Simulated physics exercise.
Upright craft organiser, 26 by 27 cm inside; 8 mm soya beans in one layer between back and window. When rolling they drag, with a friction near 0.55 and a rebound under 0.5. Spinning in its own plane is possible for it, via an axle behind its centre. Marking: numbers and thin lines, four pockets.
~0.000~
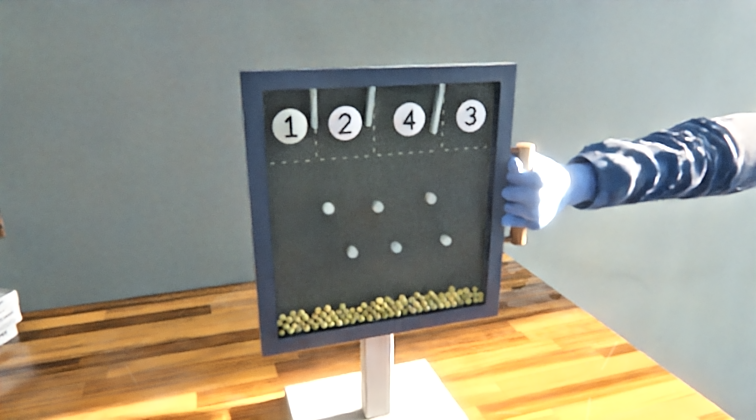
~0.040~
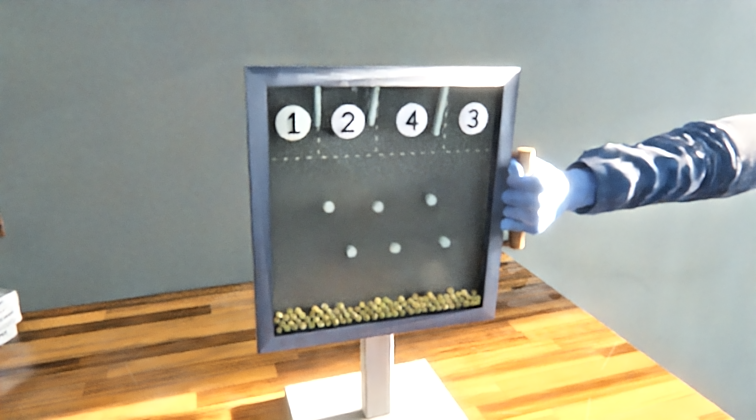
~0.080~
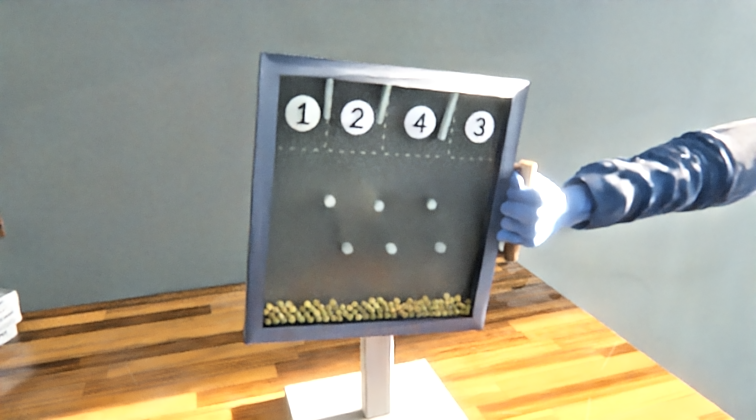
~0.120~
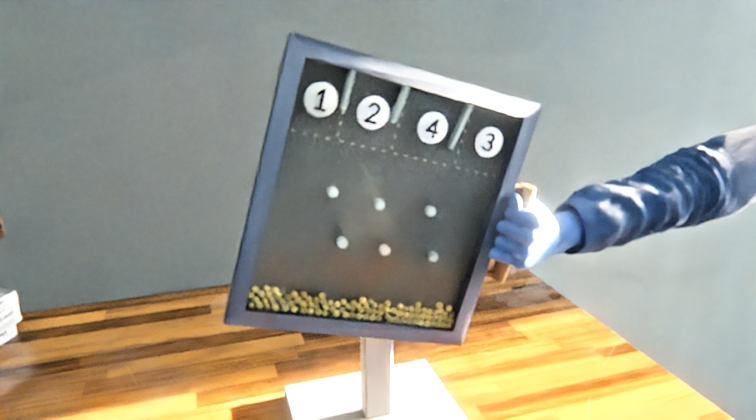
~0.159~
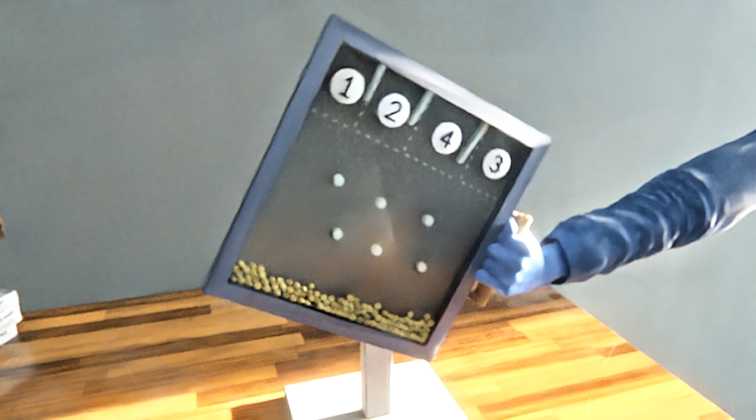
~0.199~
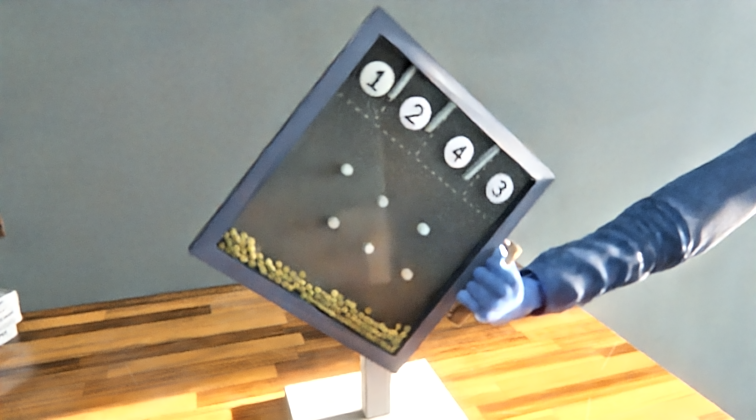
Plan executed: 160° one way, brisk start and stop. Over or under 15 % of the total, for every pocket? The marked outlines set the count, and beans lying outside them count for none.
Pocket 1: Under, pocket 2: Under, pocket 3: Over, pocket 4: Over.
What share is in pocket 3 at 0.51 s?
Around 0 percent.
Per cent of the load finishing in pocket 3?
The answer is near 70 percent.
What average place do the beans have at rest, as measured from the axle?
Some 3 cm left and 13 cm below.
After 0.36 s, it stands 92° clockwise; the beans' middle is 12 cm left of and 2 cm below the centre; nothing in the marked areas.
After 0.51 s, it stands 139° clockwise; the beans' middle is 10 cm left of and 3 cm above the centre; nothing in the marked areas.
After 0.64 s, it stands 160° clockwise; the beans' middle is 6 cm left of and 3 cm below the centre; no. 3, 20 %, no. 4, 5 %.
Settled by 1.6 s, it stands 160° clockwise; no. 1, 5 %, no. 2, 5 %, no. 3, 70 %, no. 4, 20 %, elsewhere 5 %.
